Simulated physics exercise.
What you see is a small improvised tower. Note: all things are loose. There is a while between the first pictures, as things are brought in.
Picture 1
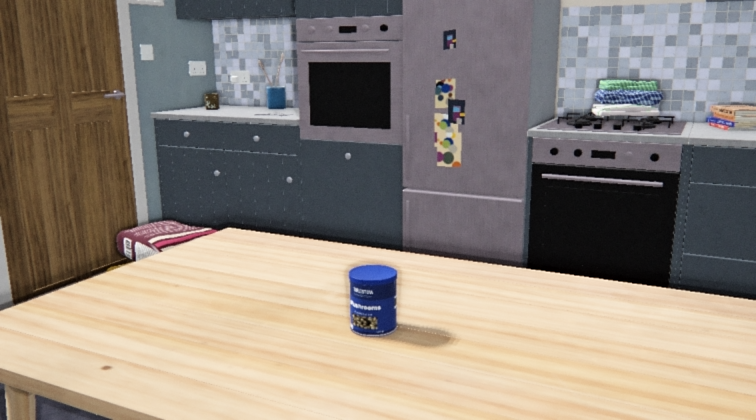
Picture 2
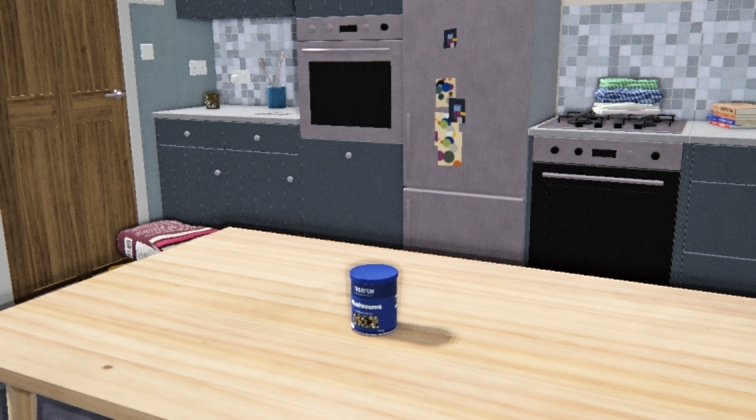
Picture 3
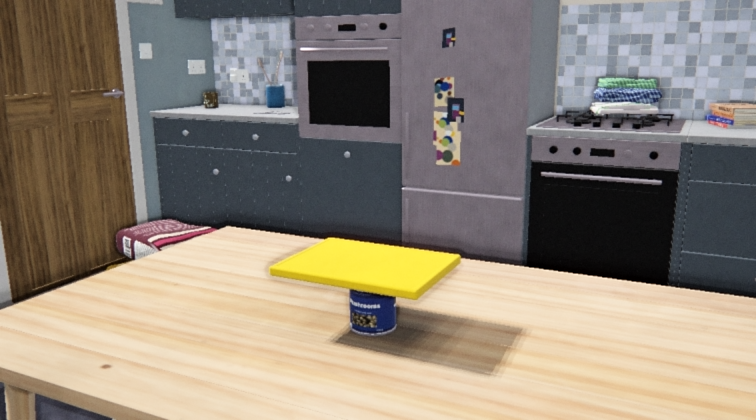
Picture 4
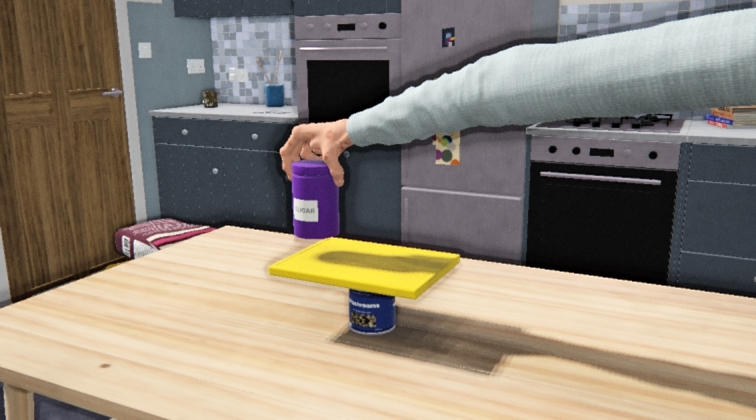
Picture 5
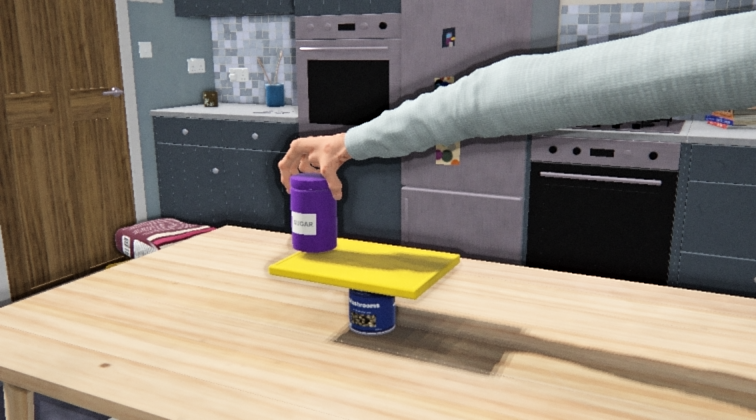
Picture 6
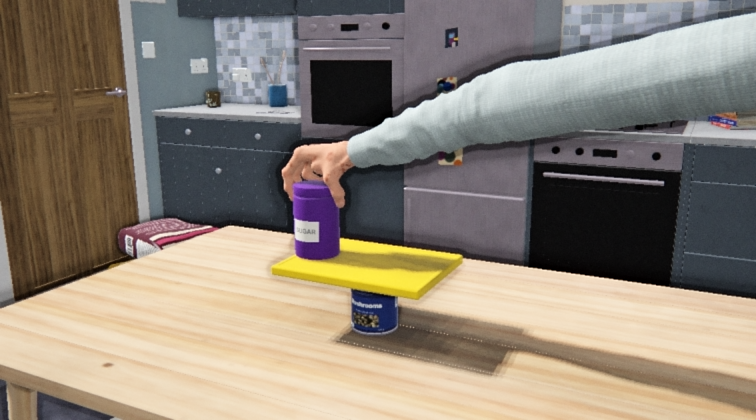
A hand lowered a purple jar onto the left end of a yellow board and kept hold of it, after the board had appeared on top of a blue tin on the wooden table.
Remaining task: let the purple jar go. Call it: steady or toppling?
Toppling.
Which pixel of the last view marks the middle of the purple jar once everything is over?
Look around (237, 282) in the final frame.
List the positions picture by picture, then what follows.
The last thing is not in view yet; blue tin (373, 300), in the first frame.
The last thing is not in view yet; blue tin (374, 299), in the second frame.
The last thing is not in view yet; blue tin (373, 299), in the third frame.
Still above its spot; purple jar (316, 199); blue tin (372, 298), in the fourth frame.
Still above its spot; purple jar (314, 212); blue tin (372, 298), in the fifth frame.
In place under the hand; purple jar (317, 219); blue tin (374, 298), in the sixth frame.
Then, 0.40 s on from there, purple jar now fallen; yellow lid turned 57° from how it was put.
Then, 0.60 s on from there, yellow lid turned 36° from how it was put.
In the end, fallen, purple jar and yellow lid; blue tin unmoved. At the end, from the last picture's camera, purple jar near (237, 283). The stack loses its balance.
